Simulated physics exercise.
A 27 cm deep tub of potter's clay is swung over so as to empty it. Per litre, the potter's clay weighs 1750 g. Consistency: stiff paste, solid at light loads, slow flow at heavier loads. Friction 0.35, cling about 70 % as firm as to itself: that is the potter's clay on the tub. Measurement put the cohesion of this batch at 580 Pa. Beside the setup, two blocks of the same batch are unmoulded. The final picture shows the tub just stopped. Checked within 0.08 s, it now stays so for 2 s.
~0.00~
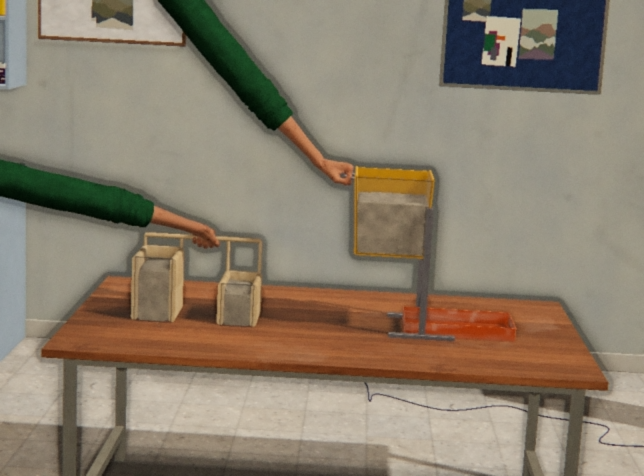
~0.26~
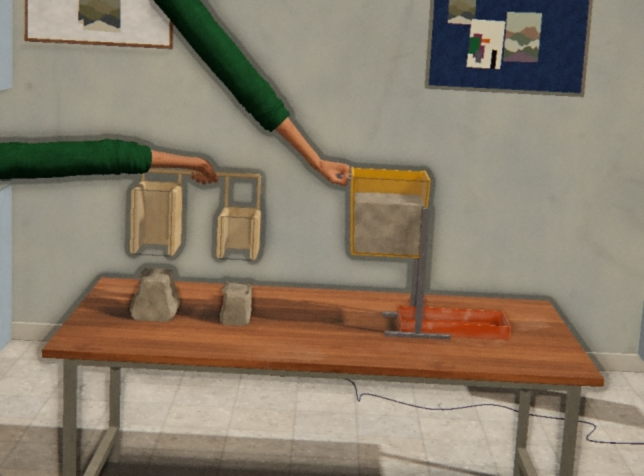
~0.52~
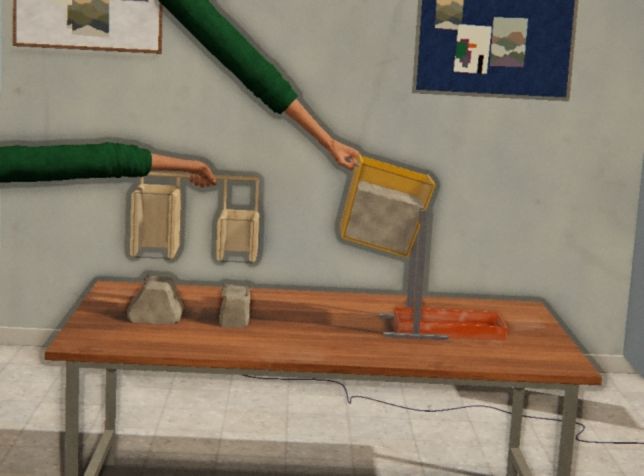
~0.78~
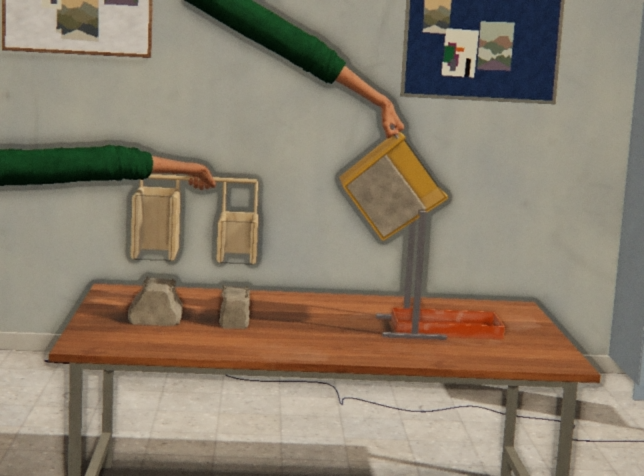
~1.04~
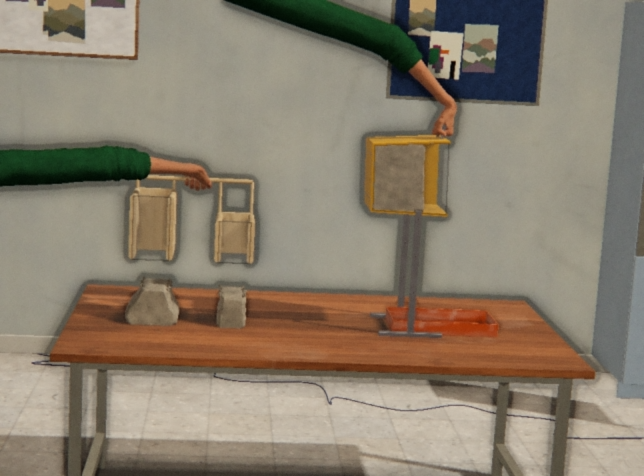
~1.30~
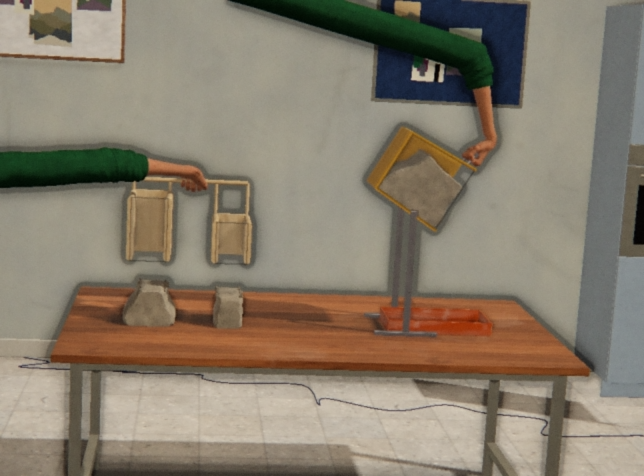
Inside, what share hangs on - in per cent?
I would say around 0 per cent.
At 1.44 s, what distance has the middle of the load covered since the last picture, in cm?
Distance: About 15 cm.
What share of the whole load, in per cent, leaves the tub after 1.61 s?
14 %.
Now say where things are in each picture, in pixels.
In the first frame, handle-side rim at (358, 176), tilt 0 degrees; highest point of the potter's clay at (426, 205); test blocks 20 cm, 13 cm high (left to right).
In the second frame, handle-side rim at (355, 177), tilt 0 degrees; highest point of the potter's clay at (422, 205); test blocks 16 cm, 13 cm high (left to right).
In the third frame, handle-side rim at (364, 163), tilt 14 degrees; highest point of the potter's clay at (362, 190); test blocks 14 cm, 13 cm high (left to right).
In the fourth frame, handle-side rim at (405, 139), tilt 51 degrees; highest point of the potter's clay at (384, 158); test blocks 14 cm, 13 cm high (left to right).
In the fifth frame, handle-side rim at (450, 144), tilt 88 degrees; highest point of the potter's clay at (417, 146); test blocks 14 cm, 13 cm high (left to right).
In the sixth frame, handle-side rim at (475, 171), tilt 120 degrees; highest point of the potter's clay at (430, 158); test blocks 14 cm, 13 cm high (left to right).
By 1.44 s, the tub is at 120 degrees and holds 45 %.
By 1.61 s, the tub is at 120 degrees and holds 13 %.
By 1.78 s, the tub is at 120 degrees and holds 1 %.
By 1.95 s, the tub is at 120 degrees and holds 0 %.
By 3.30 s, at the end, the tub is at 120 degrees and holds 0 %.
